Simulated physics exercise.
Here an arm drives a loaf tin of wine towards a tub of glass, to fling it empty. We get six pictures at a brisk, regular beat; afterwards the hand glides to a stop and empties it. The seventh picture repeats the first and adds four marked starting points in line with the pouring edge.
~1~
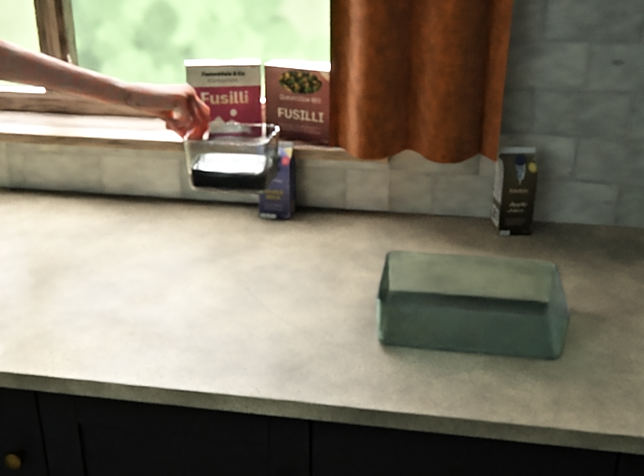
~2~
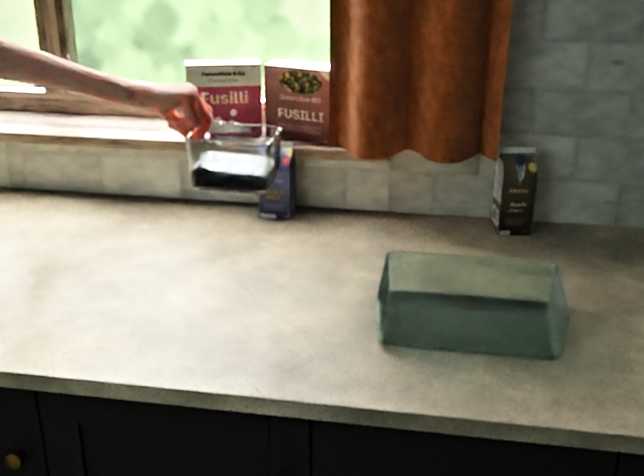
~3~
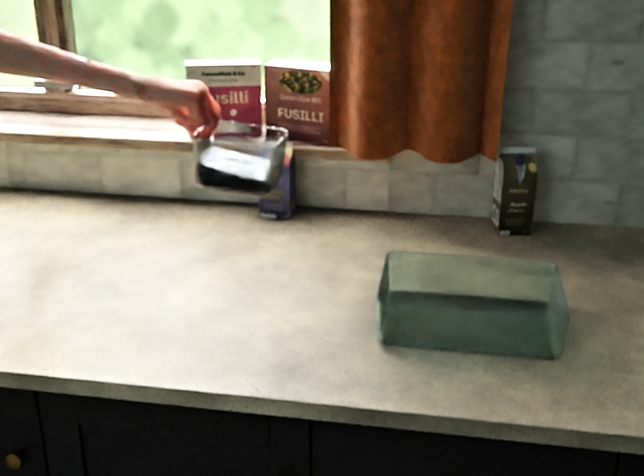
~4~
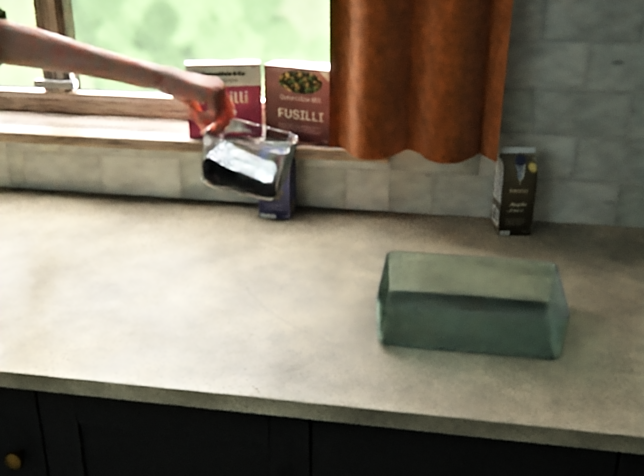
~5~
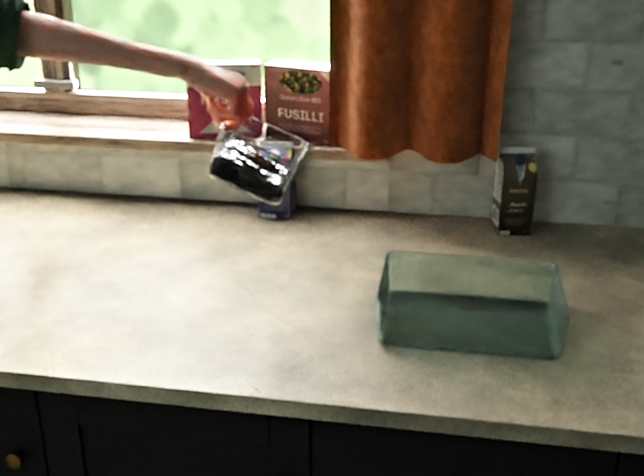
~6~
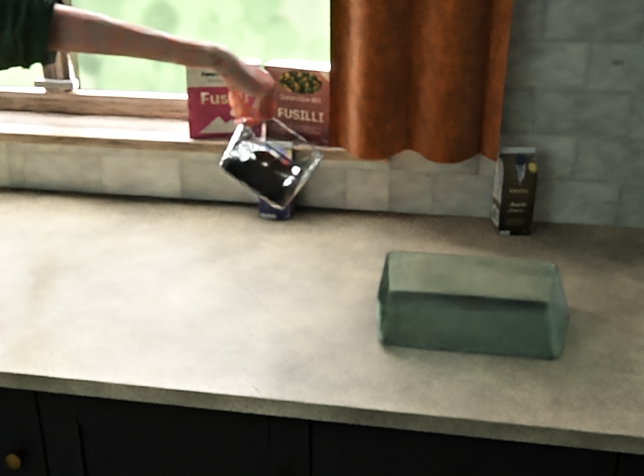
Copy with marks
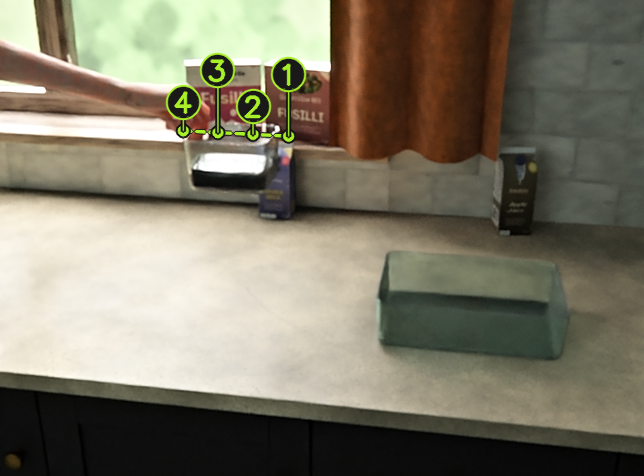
Arm moving a clear container of dark liquid rightward above a kitchen counter, tilting it gradually, with a glass tub standing nearby.
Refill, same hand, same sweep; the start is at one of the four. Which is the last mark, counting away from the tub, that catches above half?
That is place 2.
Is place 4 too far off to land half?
Yes, it does.
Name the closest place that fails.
The answer is 3.
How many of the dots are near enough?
Two.
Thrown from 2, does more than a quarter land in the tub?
Yes, clearly.
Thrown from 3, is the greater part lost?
Yes, it does.
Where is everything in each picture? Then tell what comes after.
Upright, lip at (271, 135); tub from (377, 341) to (561, 358); nothing has left yet, in the first frame.
Upright, lip at (274, 136); nothing has left yet, in the second frame.
Tipped about 5°, lip at (281, 139); nothing has left yet, in the third frame.
Tipped about 12°, lip at (291, 145); nothing has left yet, in the fourth frame.
Tipped about 22°, lip at (304, 153); nothing has left yet, in the fifth frame.
Tipped about 33°, lip at (317, 162); nothing has left yet, in the sixth frame.
In lime, 1 at (288, 136); 2 at (253, 134); 3 at (217, 132); 4 at (183, 130).
If 1 is chosen, about 81 % lands in the tub, 7 % falls short and 12 % goes beside or beyond.
If 2 is chosen, about 66 % lands in the tub, 22 % falls short and 11 % goes beside or beyond.
If 3 is chosen, about 10 % lands in the tub, 86 % falls short and 3 % goes beside or beyond.
If 4 is chosen, about 0 % lands in the tub, 100 % falls short.
